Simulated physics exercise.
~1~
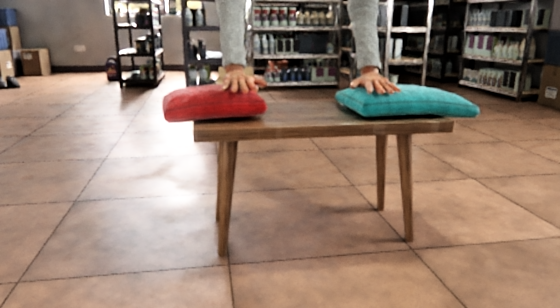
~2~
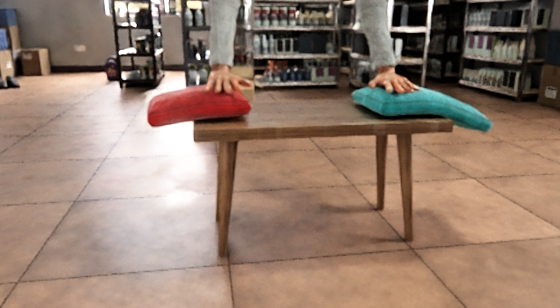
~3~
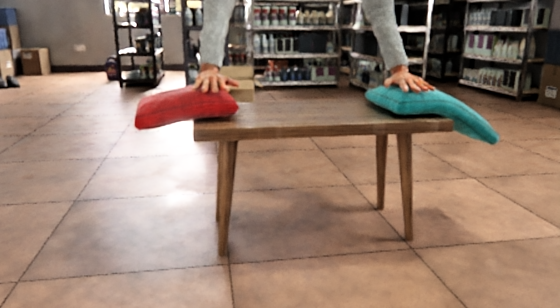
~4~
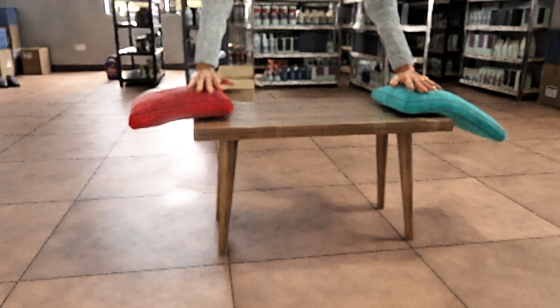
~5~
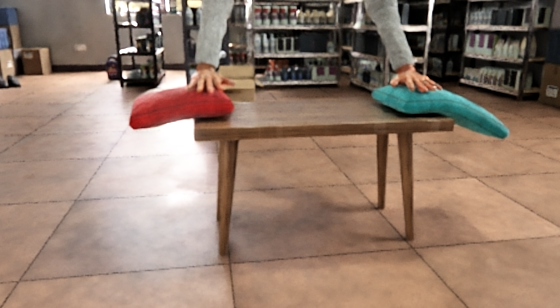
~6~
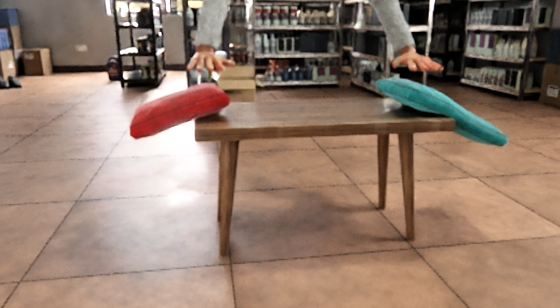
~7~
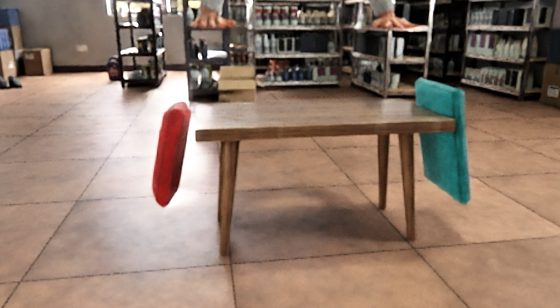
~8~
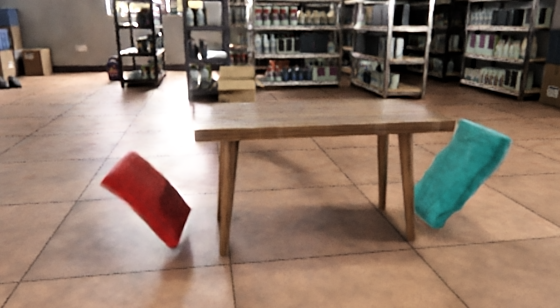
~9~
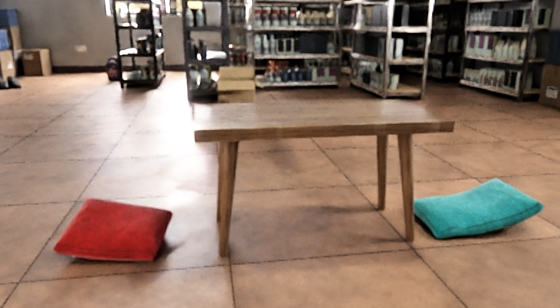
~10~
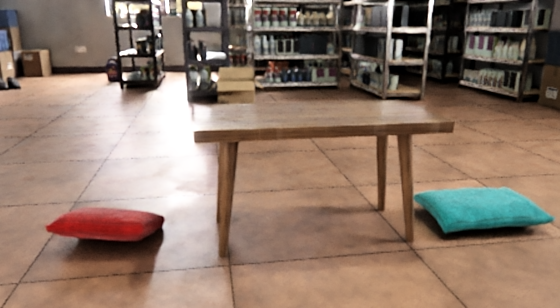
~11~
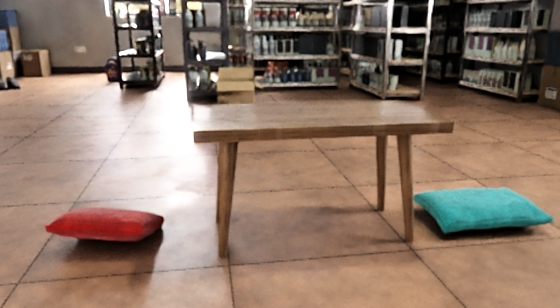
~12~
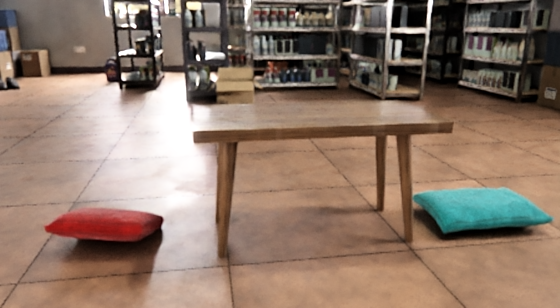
In a tiled room with stocked shelves, two hands push a red cushion left and a turquoise cushion right until they hang over opposite ends of a wooden table. The hands lift away, and both cushions tip off and drop, ending flat on the floor.
